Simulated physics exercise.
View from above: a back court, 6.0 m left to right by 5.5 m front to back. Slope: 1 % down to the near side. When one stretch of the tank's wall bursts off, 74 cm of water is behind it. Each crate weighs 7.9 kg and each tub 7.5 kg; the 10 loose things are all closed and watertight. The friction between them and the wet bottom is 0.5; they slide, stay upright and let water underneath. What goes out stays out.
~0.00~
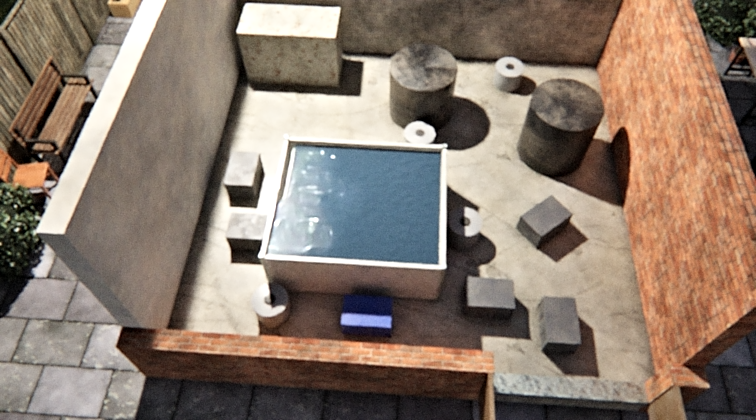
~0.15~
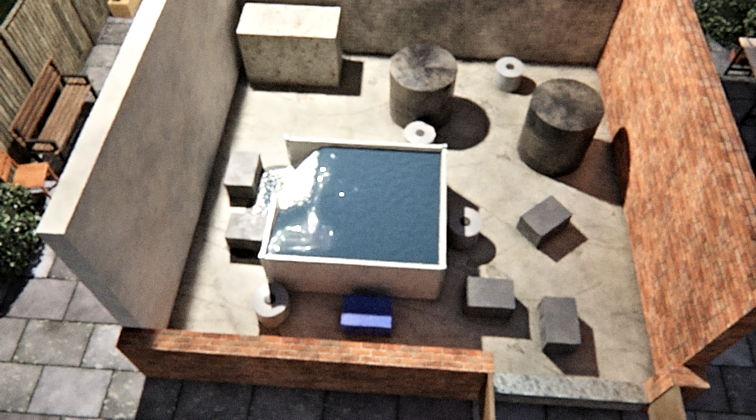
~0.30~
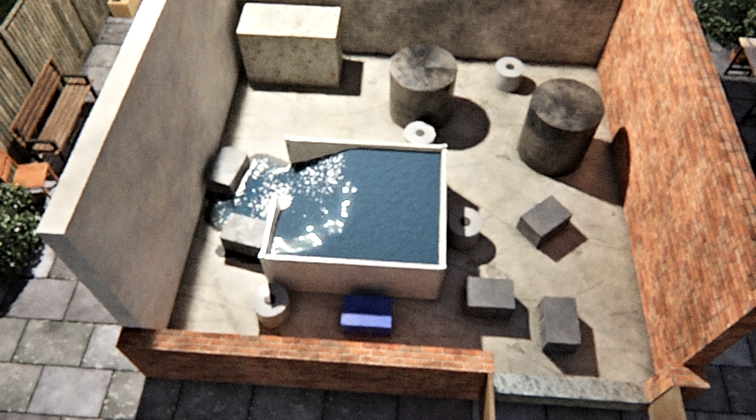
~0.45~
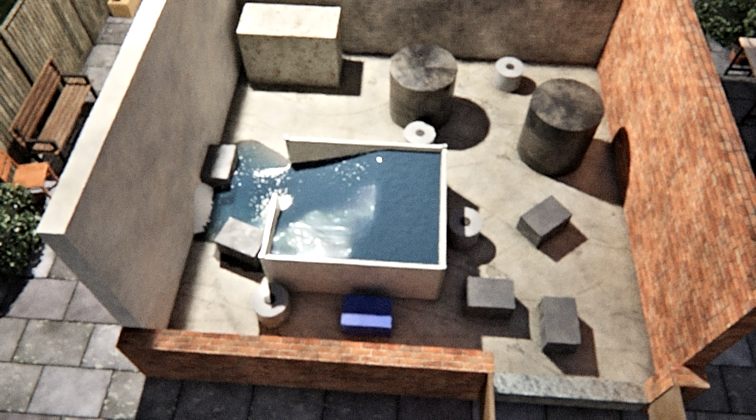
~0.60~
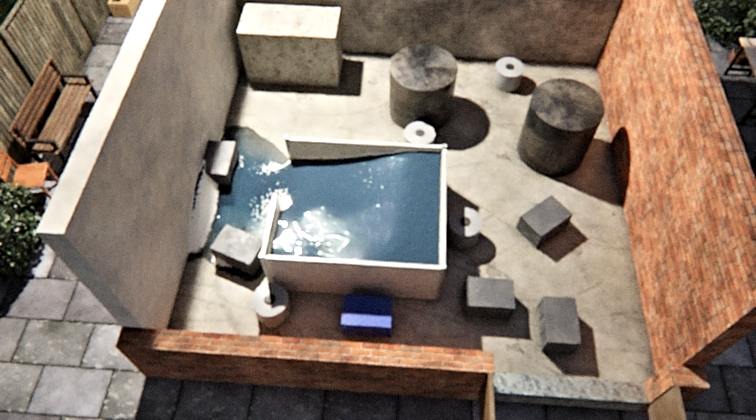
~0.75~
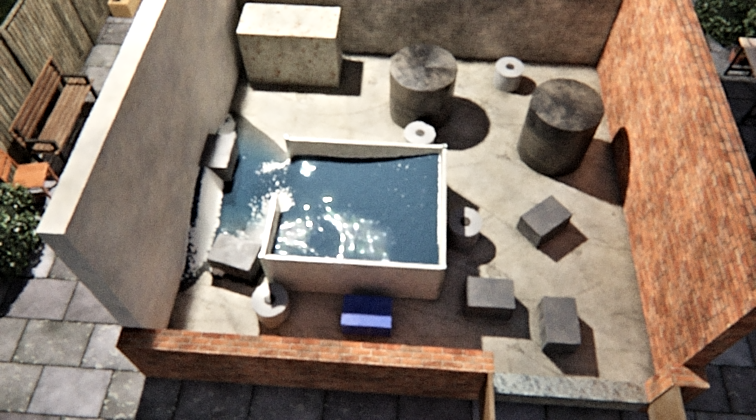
At the start, a square tank of dark water stands in a walled court among grey blocks, drums and a blue crate. Its left side opens and water pours out across the floor, pushing two grey blocks toward the left wall, while the blue crate stays in place.
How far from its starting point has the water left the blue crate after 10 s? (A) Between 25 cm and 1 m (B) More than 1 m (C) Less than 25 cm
More than 1 m (B).
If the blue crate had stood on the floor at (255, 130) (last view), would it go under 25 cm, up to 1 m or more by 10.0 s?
From that spot, it is pushed far off.
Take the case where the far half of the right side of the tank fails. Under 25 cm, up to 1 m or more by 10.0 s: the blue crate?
Had it gone that way, the blue crate would sit tight.
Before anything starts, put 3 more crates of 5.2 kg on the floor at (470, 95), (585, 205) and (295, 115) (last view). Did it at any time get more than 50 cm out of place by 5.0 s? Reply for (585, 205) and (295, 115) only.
In turn: Less, over.
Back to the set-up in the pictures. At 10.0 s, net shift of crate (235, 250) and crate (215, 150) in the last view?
Lab note - net shifts in turn: 500 cm; 200 cm.
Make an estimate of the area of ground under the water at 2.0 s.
Around 11.5 m2 of it.
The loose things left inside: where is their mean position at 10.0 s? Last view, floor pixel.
Mean position approx. (494, 245).
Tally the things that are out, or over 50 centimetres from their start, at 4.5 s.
By my tally, 8.
After 2.0 s the blue crate is near (367, 310), 0.0 m from its start, aground; 0 of 10 are out; 1 afloat.
After 4.5 s the blue crate is near (583, 316), 2.6 m from its start, afloat; 0 of 10 are out; 3 afloat.
After 7.0 s the blue crate is near (613, 265), 3.1 m from its start, afloat; 1 of 10 are out; 8 afloat.
After 10.0 s the blue crate is near (559, 274), 2.4 m from its start, afloat; 1 of 10 are out; 9 afloat.
